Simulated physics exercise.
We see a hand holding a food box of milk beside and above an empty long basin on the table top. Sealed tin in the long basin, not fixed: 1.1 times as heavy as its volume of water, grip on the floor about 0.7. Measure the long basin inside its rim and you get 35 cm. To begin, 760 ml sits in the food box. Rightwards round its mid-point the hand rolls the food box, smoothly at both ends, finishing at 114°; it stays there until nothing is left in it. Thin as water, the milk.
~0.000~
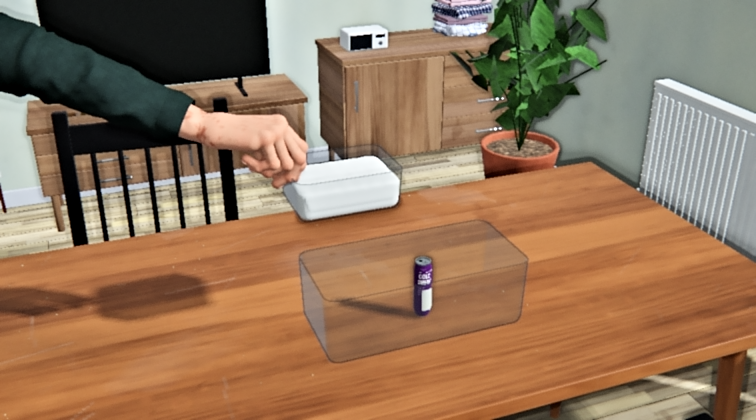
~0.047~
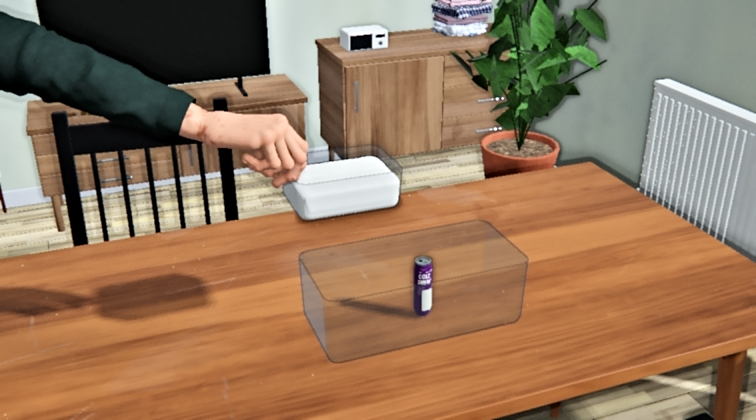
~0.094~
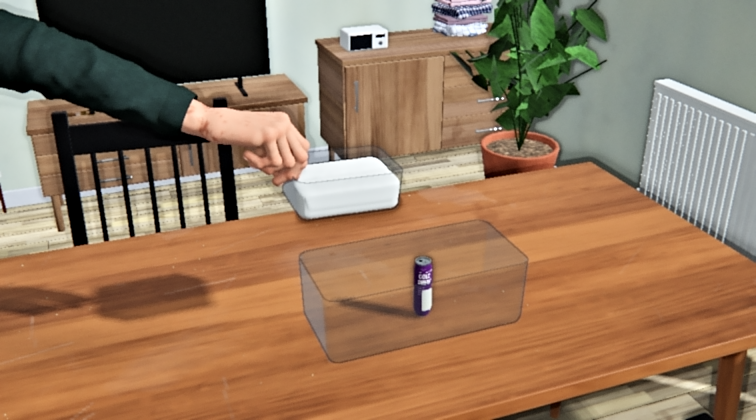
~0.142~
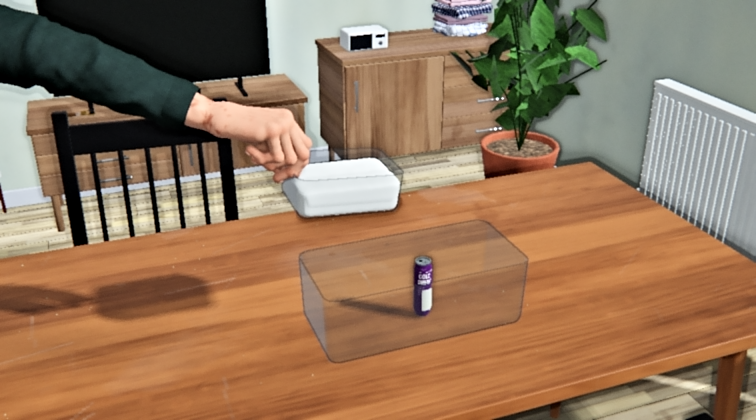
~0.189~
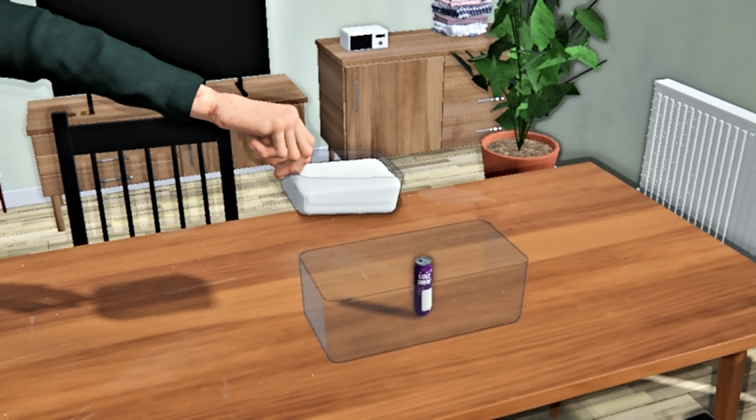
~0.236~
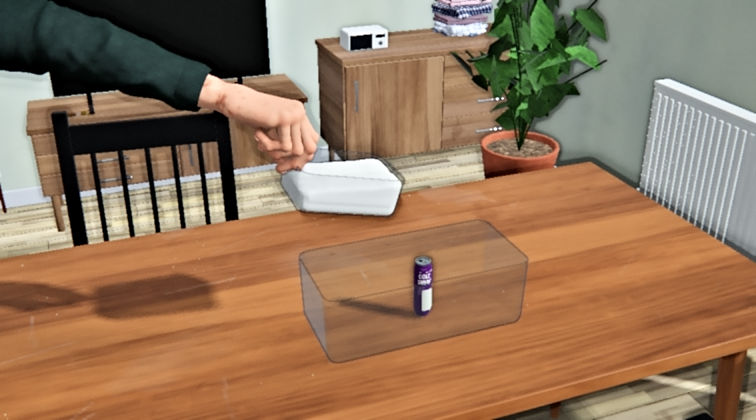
To begin with, a hand in a dark green sleeve holds a white container level beyond a clear, empty long basin on a wooden table, with a small purple can standing near it. The hand then slowly tilts the container slightly to the right, while the basin and can stay still.
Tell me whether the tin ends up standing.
Odds are it weathers it.
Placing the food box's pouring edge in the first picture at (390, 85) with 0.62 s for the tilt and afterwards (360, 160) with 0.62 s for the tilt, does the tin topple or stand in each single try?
Trial 1 - tin stays standing; trial 2 - tin stays standing.
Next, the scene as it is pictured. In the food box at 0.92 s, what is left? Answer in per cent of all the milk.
Close to 3 percent of the whole amount.
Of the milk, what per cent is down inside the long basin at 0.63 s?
Roughly 24 percent of it.
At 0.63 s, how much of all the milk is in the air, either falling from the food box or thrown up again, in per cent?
About 48 per cent.
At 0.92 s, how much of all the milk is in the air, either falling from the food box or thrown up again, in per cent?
Something like 6 per cent of the total.
After 0.63 s the tilt is 74° and 27 per cent is still to pour; the tin stands where it began.
After 0.92 s the tilt is 109° and 3 per cent is still to pour; the tin stands where it began.
After 1.23 s the tilt is 114° and 0 per cent is still to pour; the tin stands where it began.
After 1.56 s the tilt is 114° and 0 per cent is still to pour; the tin stands where it began.
In the end the tin stands where it began.
